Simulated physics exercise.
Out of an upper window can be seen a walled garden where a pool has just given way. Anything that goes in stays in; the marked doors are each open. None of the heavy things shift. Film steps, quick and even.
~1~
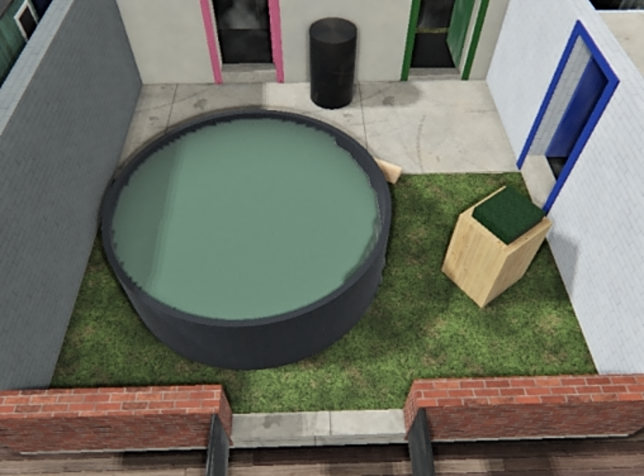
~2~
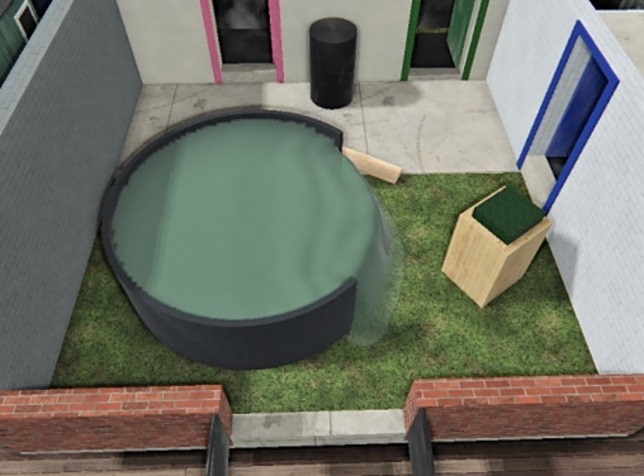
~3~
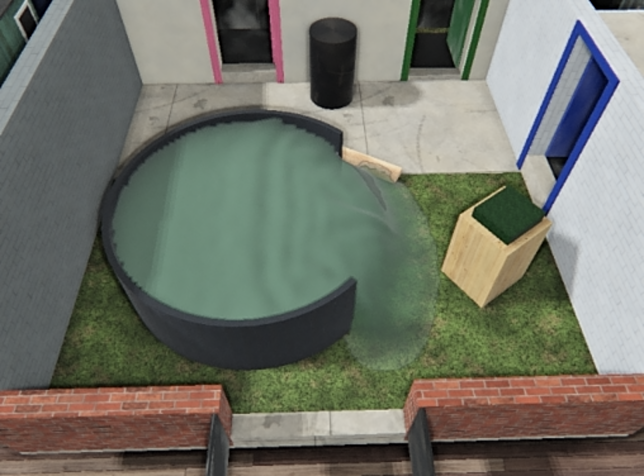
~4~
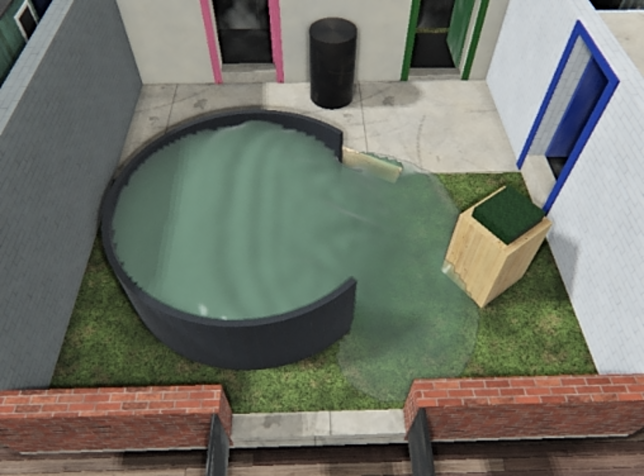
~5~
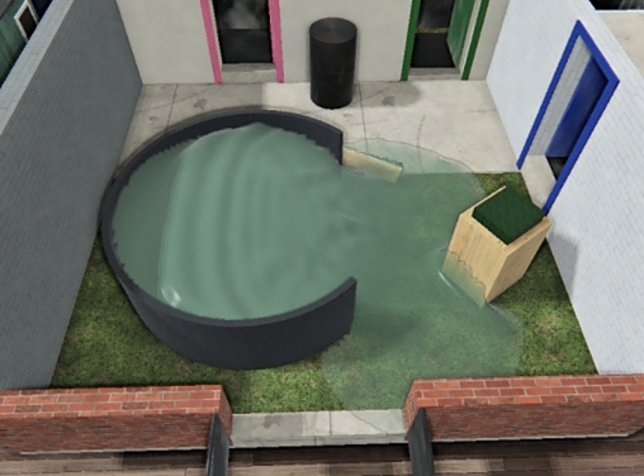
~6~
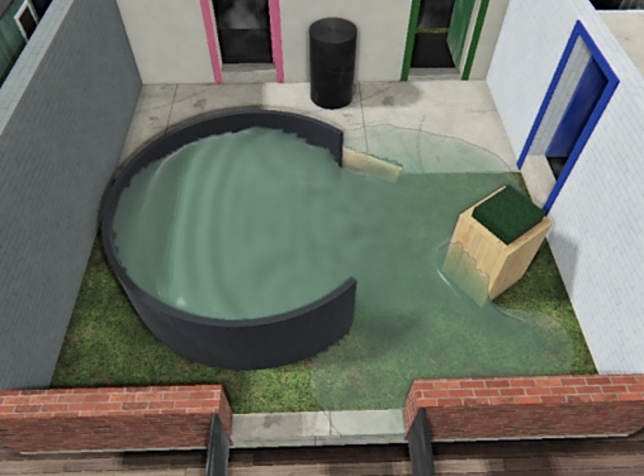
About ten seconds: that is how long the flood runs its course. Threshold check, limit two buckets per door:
My prediction: The green door exceeds two buckets, the pink door never exceeds two buckets, the blue door exceeds two buckets.
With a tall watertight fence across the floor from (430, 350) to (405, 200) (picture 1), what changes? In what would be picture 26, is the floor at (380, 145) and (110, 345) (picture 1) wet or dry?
Submerged, then untouched.
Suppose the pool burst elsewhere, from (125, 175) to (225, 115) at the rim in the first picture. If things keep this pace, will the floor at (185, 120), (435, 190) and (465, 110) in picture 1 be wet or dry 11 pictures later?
Taking the three spots as listed, they end up inundated, spared and spared.
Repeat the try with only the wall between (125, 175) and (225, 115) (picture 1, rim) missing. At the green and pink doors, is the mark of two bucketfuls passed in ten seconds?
My reading: Green door goes over, pink door passes that mark.
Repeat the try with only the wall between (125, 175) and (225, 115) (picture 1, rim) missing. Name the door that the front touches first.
The pink door.
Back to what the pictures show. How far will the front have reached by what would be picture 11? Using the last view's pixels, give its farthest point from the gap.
Close to (481, 82).
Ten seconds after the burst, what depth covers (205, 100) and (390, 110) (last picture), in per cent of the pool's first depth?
First spot 16 percent, second 16 percent.
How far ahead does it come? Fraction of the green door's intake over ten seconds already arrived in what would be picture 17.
About 5 per cent.
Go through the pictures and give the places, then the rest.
In the first frame, the round pool at (250, 204) is whole and still.
In the second frame, the front is at (357, 338), out from the gap at (379, 231).
In the third frame, water pours out at (379, 235) and has run to (376, 363).
In the fourth frame, water pours out at (378, 238) and has run to a hidden place.
In the fifth frame, water pours out at (378, 239) and has run to a hidden place.
In the sixth frame, water pours out at (378, 239) and has run to a hidden place.
A moment on, water covers 55 % of the floor; the green door not reached, the pink door not reached, the blue door over two buckets in.
Next, water covers 55 % of the floor; the green door over two buckets in, the pink door not reached, the blue door far over two buckets in.
Then, water covers 70 % of the floor; the green door far over two buckets in, the pink door wet at the sill, nothing in, the blue door far over two buckets in.
Later, water covers 95 % of the floor; the green door far over two buckets in, the pink door wet at the sill, nothing in, the blue door far over two buckets in.
In the end, water covers 100 % of the floor; the green door far over two buckets in, the pink door wet at the sill, nothing in, the blue door far over two buckets in.
